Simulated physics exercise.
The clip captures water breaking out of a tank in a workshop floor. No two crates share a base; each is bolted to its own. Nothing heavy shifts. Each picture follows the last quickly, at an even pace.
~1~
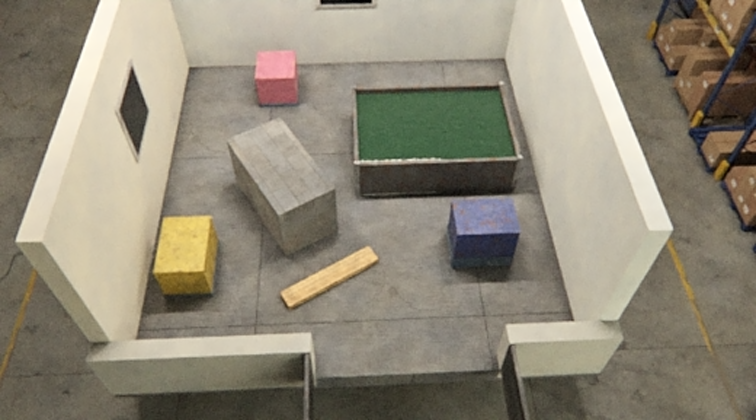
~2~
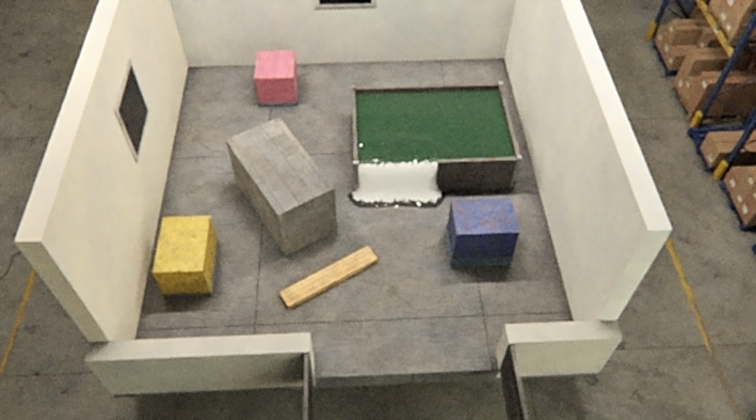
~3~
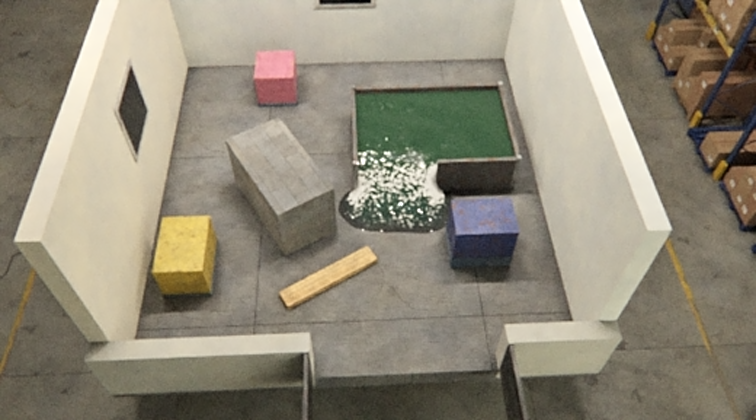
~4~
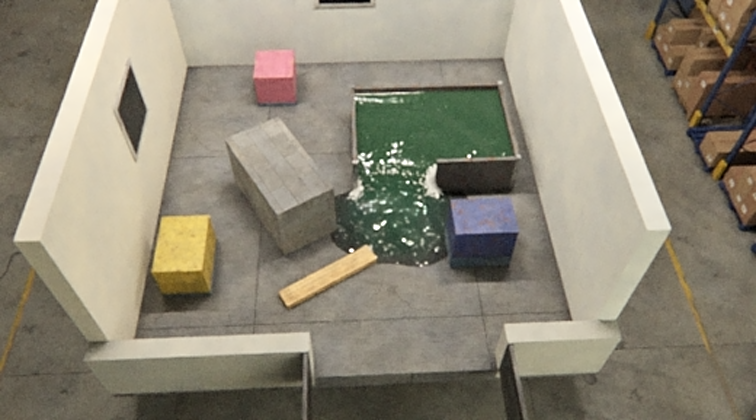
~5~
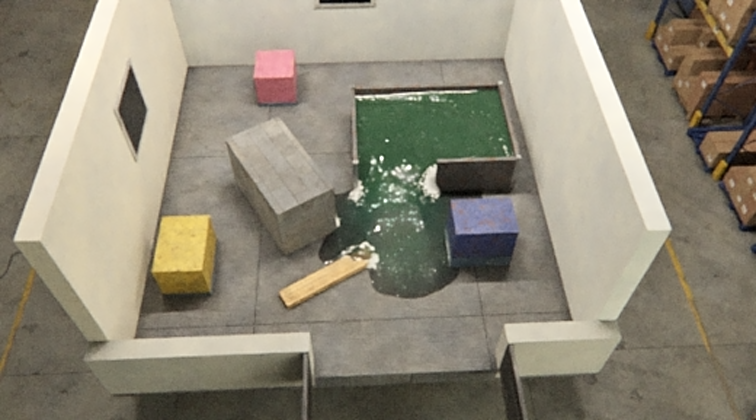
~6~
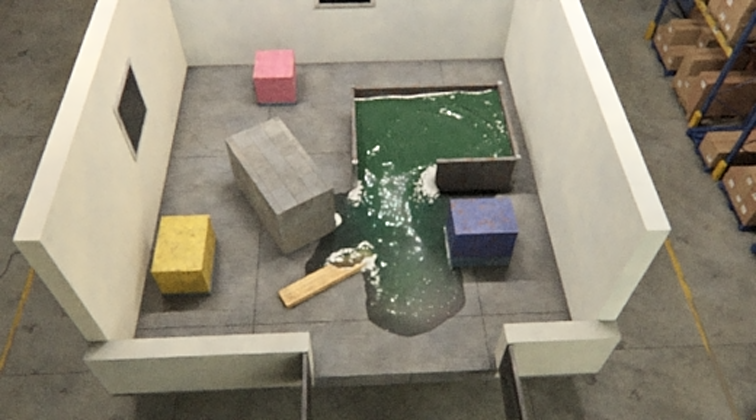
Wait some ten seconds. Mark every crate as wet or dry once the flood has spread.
Blue crate: Dry, yellow crate: Wet, pink crate: Dry.
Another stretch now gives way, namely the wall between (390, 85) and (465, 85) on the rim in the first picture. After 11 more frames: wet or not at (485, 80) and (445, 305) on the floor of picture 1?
Going in the order you asked, the first is drenched and the second is never reached.
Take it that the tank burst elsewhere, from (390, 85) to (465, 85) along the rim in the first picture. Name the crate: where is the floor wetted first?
It's the crate marked pink.
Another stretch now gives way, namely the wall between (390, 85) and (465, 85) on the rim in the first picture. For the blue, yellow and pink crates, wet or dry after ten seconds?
Here's how it goes: The blue crate is left untouched, the yellow crate is swamped, and the pink crate is swamped.
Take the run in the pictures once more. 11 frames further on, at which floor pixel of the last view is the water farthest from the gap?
Farthest reach: (134, 340).
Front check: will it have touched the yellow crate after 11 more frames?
Short answer for yellow: Got wet.
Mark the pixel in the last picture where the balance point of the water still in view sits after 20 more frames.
That comes out near (389, 208).
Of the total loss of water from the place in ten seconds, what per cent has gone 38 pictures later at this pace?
Note - share reached: 80 %.
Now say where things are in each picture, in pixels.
In the first picture, the water tank at (433, 125) is whole and still.
In the second picture, the front is at (439, 199), out from the gap at (397, 183).
In the third picture, the front is at (438, 224), out from the gap at (397, 183).
In the fourth picture, water pours out at (396, 184) and has run to (430, 259).
In the fifth picture, water pours out at (396, 183) and has run to (429, 288).
In the sixth picture, the front is at a hidden place, out from the gap at (396, 183).
A moment on, water covers 30 % of the floor; the blue crate water round its plinth, the yellow crate not reached, the pink crate not reached.
Next, water covers 45 % of the floor; the blue crate water round its plinth, the yellow crate water round its plinth, the pink crate not reached.
Then, water covers 50 % of the floor; the blue crate water round its plinth, the yellow crate water round its plinth, the pink crate water round its plinth.
Later, water covers 70 % of the floor; the blue crate water round its plinth, the yellow crate water round its plinth, the pink crate water round its plinth.
In the end, water covers 85 % of the floor; the blue crate stayed above the water, the yellow crate was topped, the pink crate stayed above the water.
